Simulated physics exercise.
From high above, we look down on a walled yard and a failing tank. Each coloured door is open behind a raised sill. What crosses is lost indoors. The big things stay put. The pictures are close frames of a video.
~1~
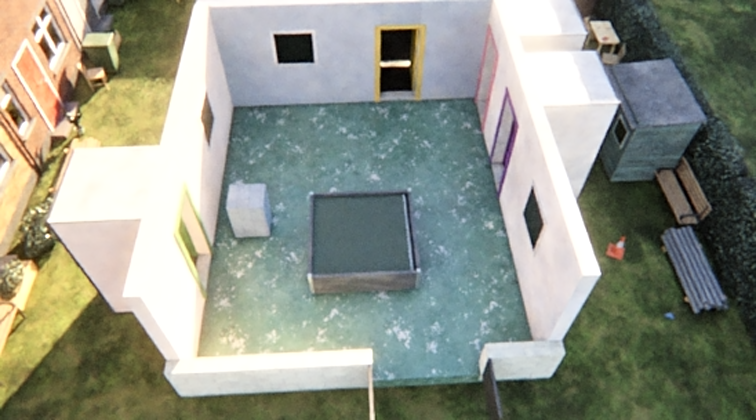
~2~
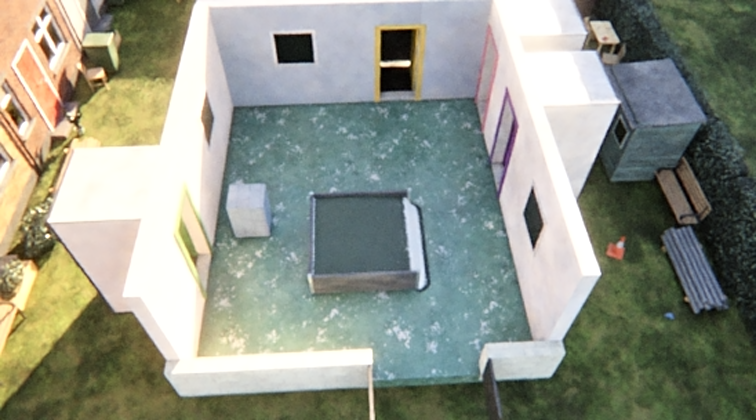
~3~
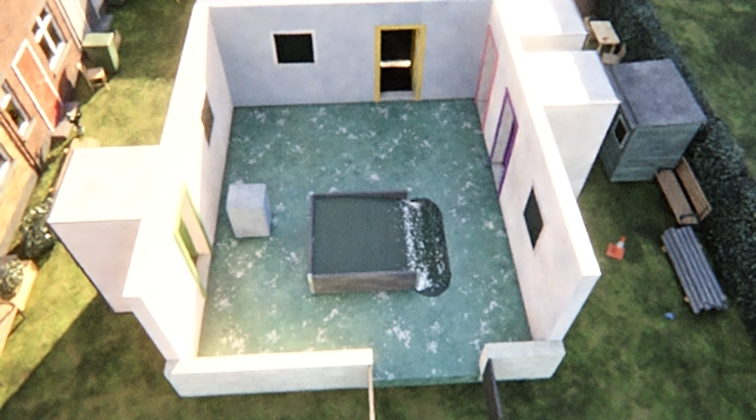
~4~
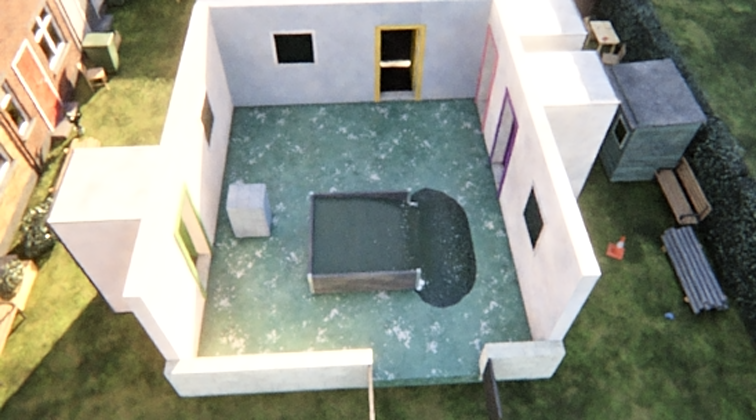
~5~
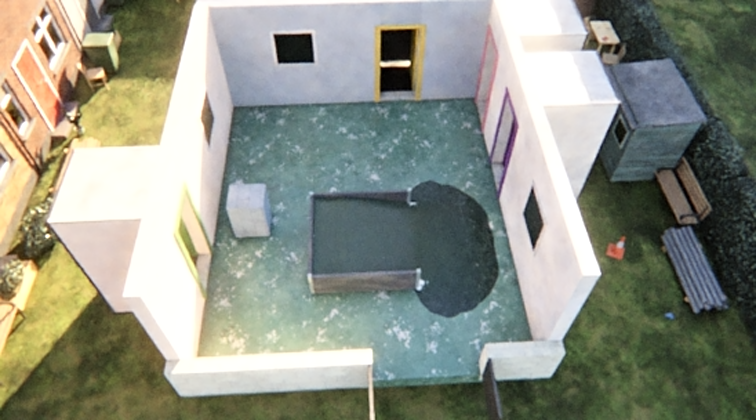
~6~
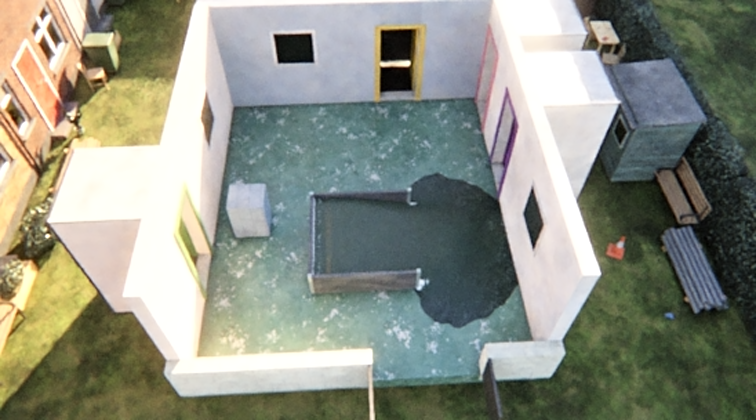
Dark water sits still in a rectangular tank inside a white-walled yard, seen from high above, until the tank's right side opens and it pours out with a burst of white foam. The foam fades as a dark, rounded pool spreads rightward across the mottled green floor, reaching close to the right wall.
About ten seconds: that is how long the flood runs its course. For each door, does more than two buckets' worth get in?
Door by door: The green door, no; the purple door, yes; the pink door, no; the yellow door, no.
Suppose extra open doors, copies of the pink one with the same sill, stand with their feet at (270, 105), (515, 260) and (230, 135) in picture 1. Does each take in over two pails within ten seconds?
Log: Door one misses the mark; door two beats the mark; door three misses the mark.
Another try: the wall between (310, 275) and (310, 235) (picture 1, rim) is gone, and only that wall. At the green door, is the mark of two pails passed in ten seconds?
As I see it, the green door surpasses the limit.
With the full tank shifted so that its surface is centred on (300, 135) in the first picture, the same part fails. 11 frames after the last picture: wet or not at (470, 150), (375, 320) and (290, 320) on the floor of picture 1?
Soaked, parched, parched.
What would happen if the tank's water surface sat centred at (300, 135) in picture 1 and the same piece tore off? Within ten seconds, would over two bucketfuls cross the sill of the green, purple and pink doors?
Log: Green door misses the mark; purple door breaks the limit; pink door breaks the limit.
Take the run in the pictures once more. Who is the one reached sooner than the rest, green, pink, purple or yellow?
Go with the purple one.
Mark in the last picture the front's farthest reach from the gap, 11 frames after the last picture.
Approximate pixel: (477, 120).
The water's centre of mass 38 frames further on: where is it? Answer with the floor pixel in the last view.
It's close to (401, 218).
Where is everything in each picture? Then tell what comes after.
Still water in the water tank at (363, 233), in the first picture.
The front is at (413, 206), out from the gap at (411, 241), in the second picture.
The front is at (423, 201), out from the gap at (411, 242), in the third picture.
Water pours out at (411, 242) and has run to (445, 198), in the fourth picture.
The front is at (471, 202), out from the gap at (411, 242), in the fifth picture.
Water pours out at (411, 242) and has run to (500, 209), in the sixth picture.
A moment on, water covers 20 % of the floor; the green door not reached, the purple door under two buckets in, the pink door not reached, the yellow door not reached.
Next, water covers 25 % of the floor; the green door not reached, the purple door over two buckets in, the pink door wet at the sill, nothing in, the yellow door not reached.
Then, water covers 40 % of the floor; the green door not reached, the purple door over two buckets in, the pink door wet at the sill, nothing in, the yellow door wet at the sill, nothing in.
Later, water covers 70 % of the floor; the green door wet at the sill, nothing in, the purple door over two buckets in, the pink door under two buckets in, the yellow door under two buckets in.
In the end, water covers 95 % of the floor; the green door wet at the sill, nothing in, the purple door over two buckets in, the pink door under two buckets in, the yellow door under two buckets in.
